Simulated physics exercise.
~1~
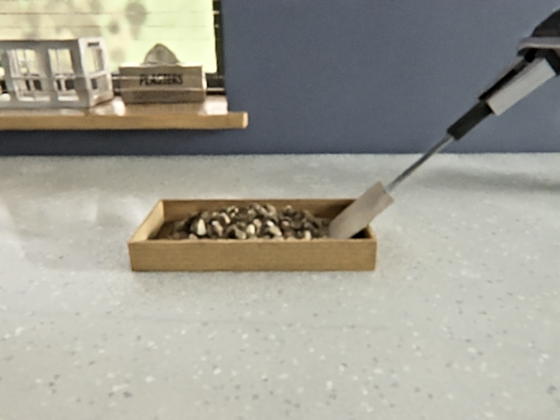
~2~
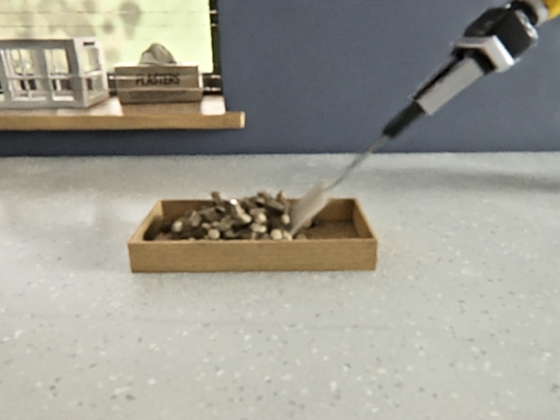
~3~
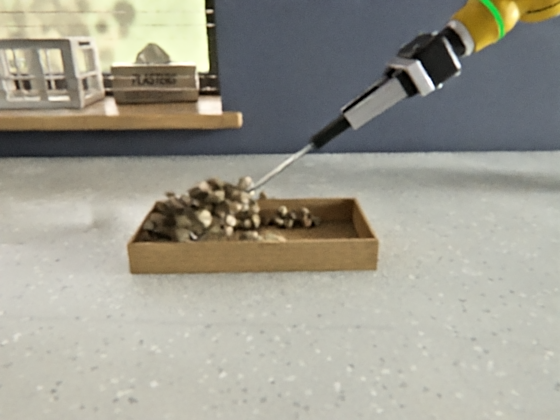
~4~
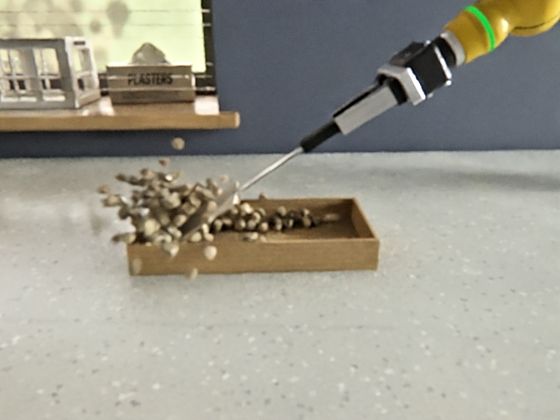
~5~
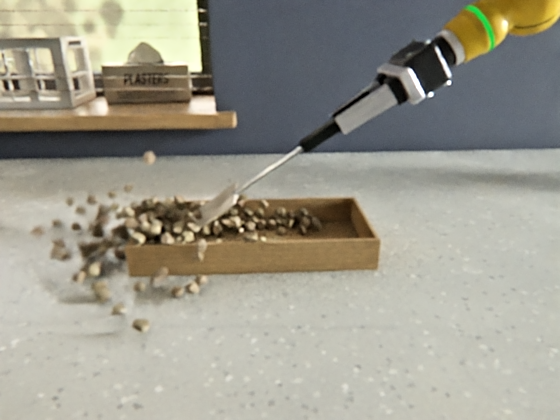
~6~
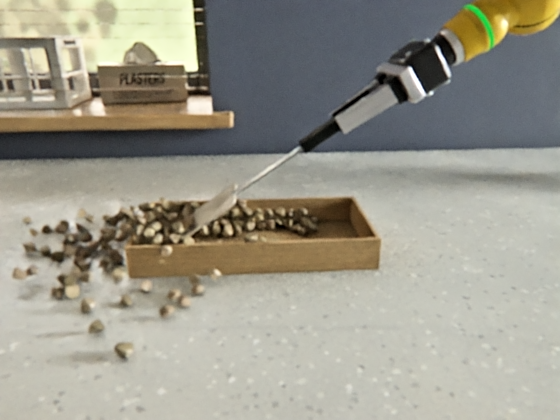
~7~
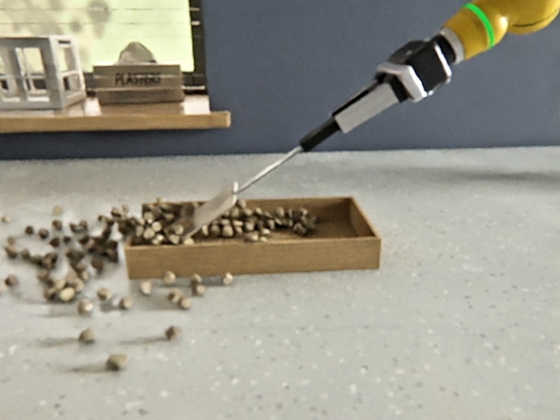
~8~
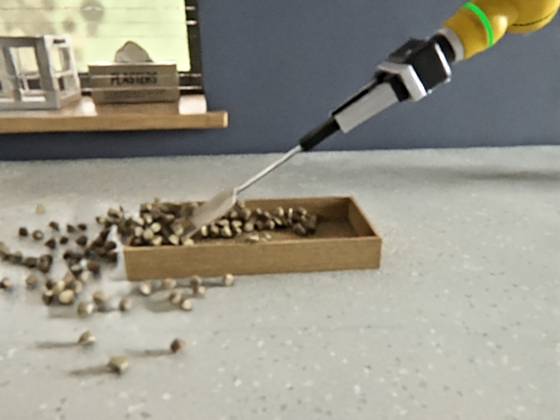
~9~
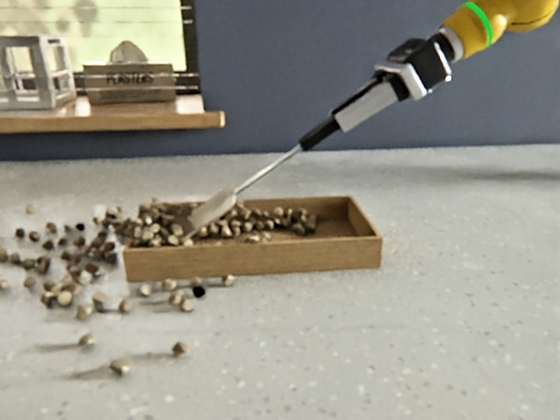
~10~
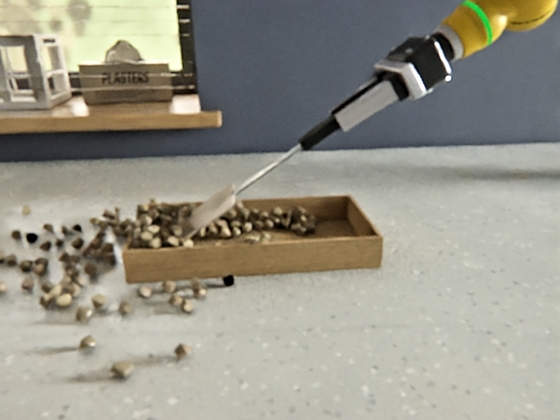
A yellow and black robot arm holding a thin paddle reaches from the upper right into a shallow wooden tray of small brownish pebbles. The tray sits on a pale speckled tabletop, seen from the front, with a dark blue wall, a window and a wooden shelf holding a white crate and a small sign behind. The paddle sweeps left, heaping the pebbles against the left end. It tilts slightly and stops while many pebbles fly over the edge. They scatter across the table at left and front, then settle, leaving most still in the unmoved tray beside the resting paddle.
